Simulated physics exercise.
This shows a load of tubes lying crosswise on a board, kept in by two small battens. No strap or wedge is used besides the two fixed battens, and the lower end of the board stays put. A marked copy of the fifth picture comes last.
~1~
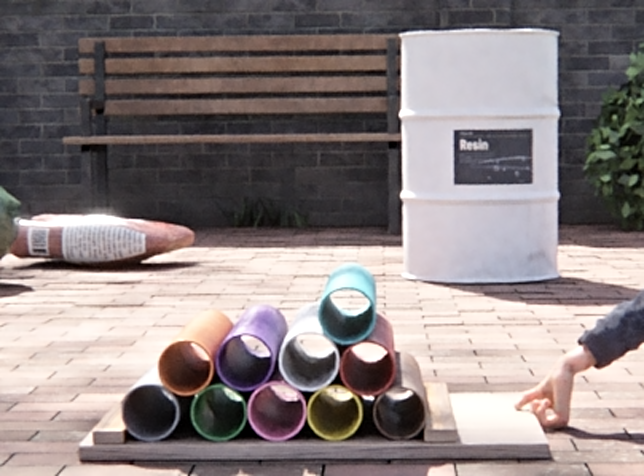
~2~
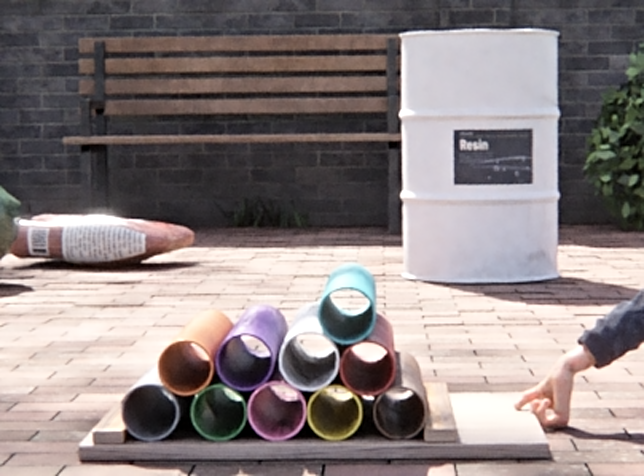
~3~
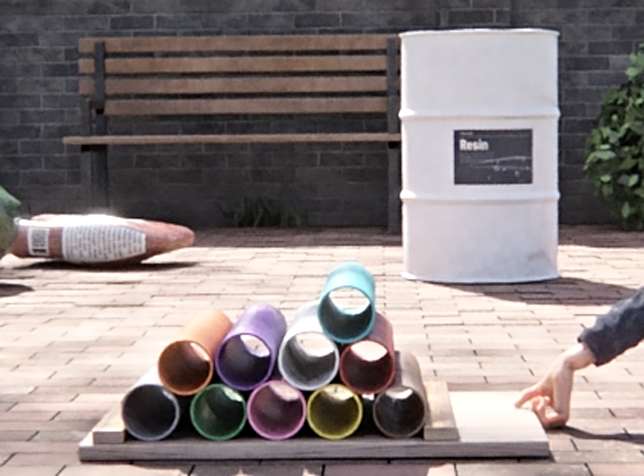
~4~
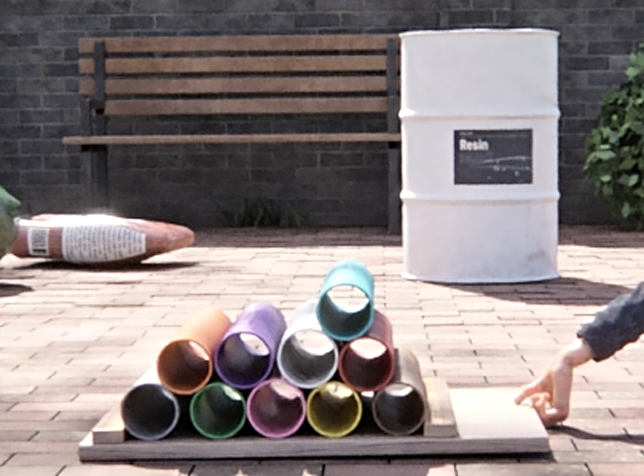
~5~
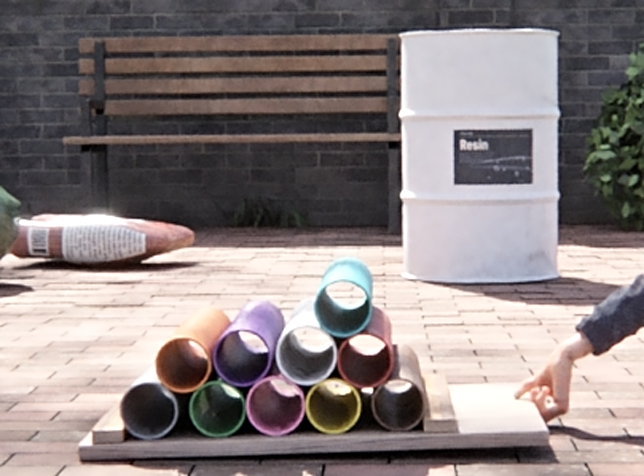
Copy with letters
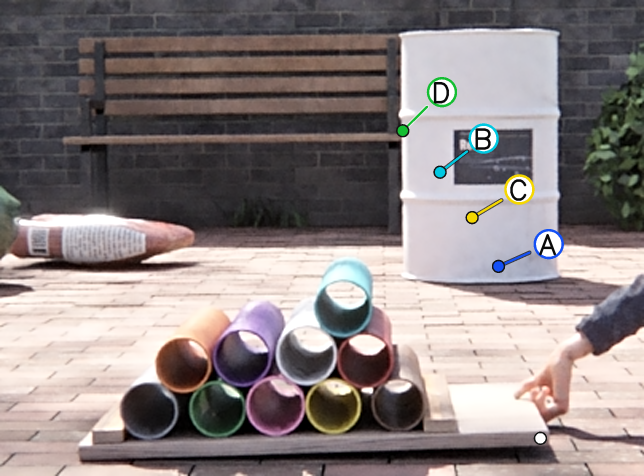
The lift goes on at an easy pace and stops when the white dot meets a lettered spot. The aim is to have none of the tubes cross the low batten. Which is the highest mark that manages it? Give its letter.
It can be raised to A.
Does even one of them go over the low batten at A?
No.
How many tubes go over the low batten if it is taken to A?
It comes to none.
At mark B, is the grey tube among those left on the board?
No.
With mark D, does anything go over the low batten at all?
Yes, at D.
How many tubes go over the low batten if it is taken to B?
It comes to ten.
On the marked copy, A at (499, 267); B at (440, 172); C at (472, 218); D at (403, 131); the white dot at (540, 438).
Following A. Soon after the start, board at 15°.
Later, board at 24°.
In the end, board at 24°, none over the low batten.
As for the rest, B ten over the low batten; C ten over the low batten; D ten over the low batten.
